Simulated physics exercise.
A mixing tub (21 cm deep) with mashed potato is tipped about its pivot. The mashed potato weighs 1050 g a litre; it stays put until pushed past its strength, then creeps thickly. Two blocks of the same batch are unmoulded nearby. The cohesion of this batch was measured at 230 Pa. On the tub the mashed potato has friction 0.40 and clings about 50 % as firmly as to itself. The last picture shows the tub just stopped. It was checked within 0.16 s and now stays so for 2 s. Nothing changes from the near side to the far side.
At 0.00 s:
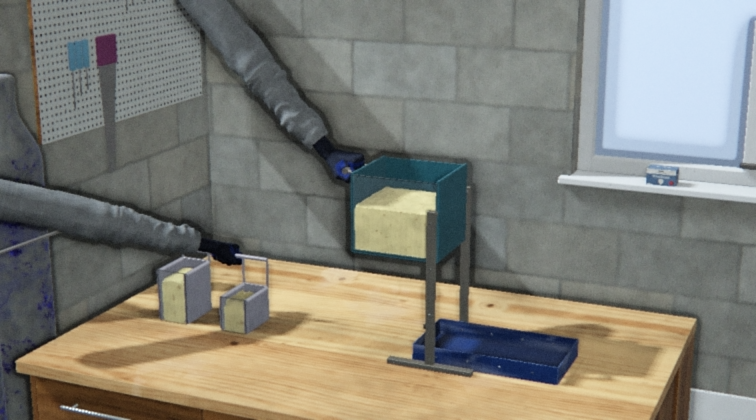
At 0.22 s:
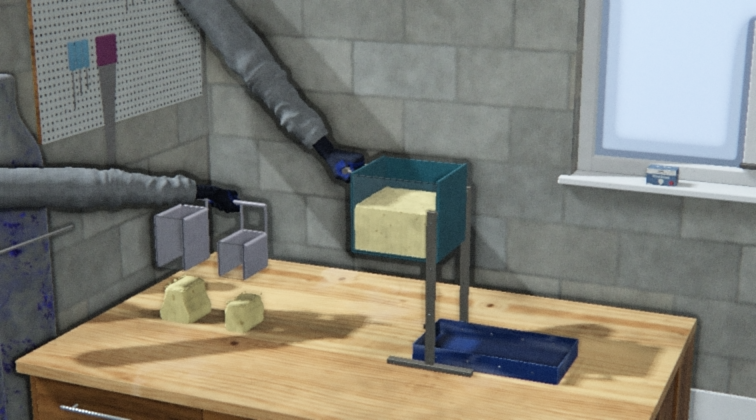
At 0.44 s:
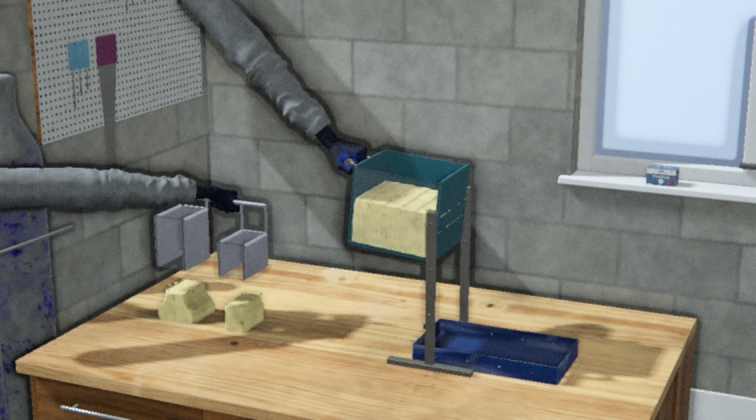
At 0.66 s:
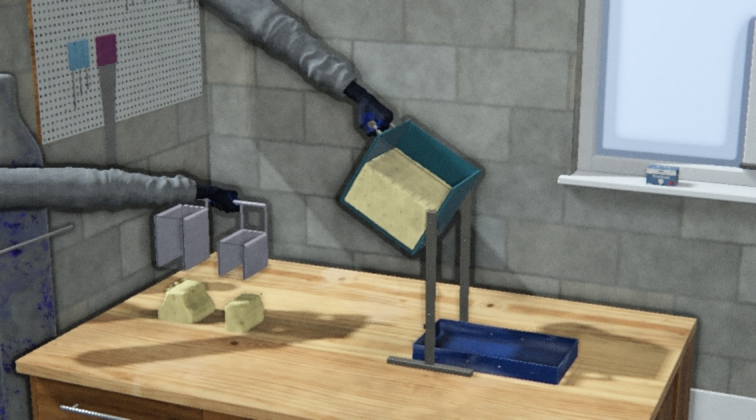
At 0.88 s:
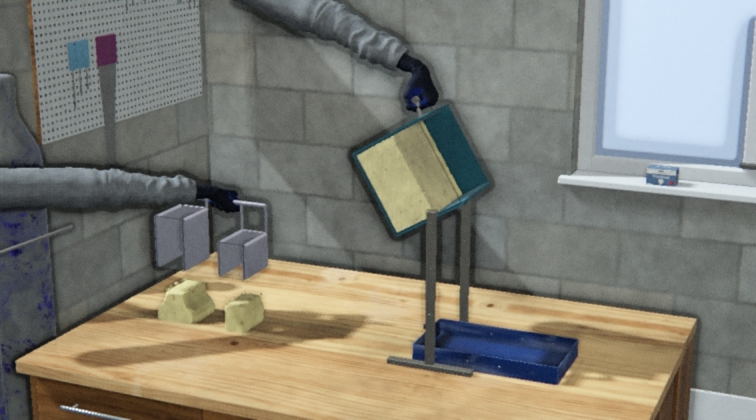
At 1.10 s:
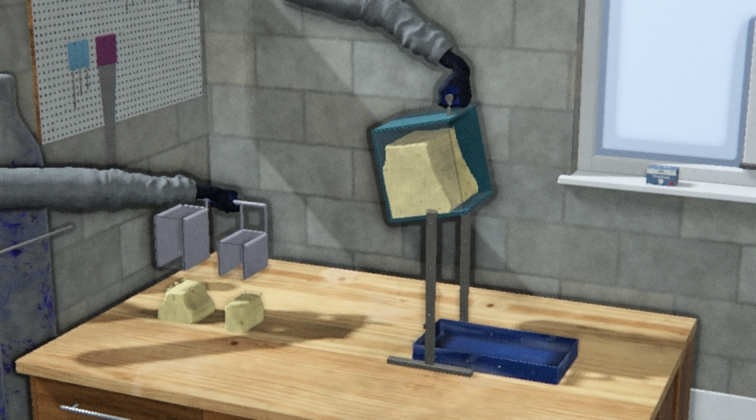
On a wooden workbench against a grey block wall, one gloved arm lifts two small moulds off pale yellow blocks, which settle slightly. A second gloved arm then tips a teal tub clockwise on its stand above a blue tray, and the pale mass inside slumps and bulges toward the right.
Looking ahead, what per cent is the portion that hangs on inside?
Close to 84 per cent.
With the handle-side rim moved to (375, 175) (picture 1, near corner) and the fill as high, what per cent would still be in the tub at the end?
In that case some 100 per cent.
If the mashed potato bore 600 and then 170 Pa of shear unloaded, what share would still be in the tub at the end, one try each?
In that order: 100 %, 70 %.
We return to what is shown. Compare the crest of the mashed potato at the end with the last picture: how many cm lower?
Some 6 cm.
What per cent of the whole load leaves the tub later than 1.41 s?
Some 7 per cent.
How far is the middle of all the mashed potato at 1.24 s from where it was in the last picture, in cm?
About 3 cm.
By 1.24 s, the tub is at 77 degrees and holds 98 %.
By 1.41 s, the tub is at 77 degrees and holds 90 %.
By 1.58 s, the tub is at 77 degrees and holds 85 %.
By 1.75 s, the tub is at 77 degrees and holds 84 %.
By 3.10 s, at the end, the tub is at 77 degrees and holds 84 %.
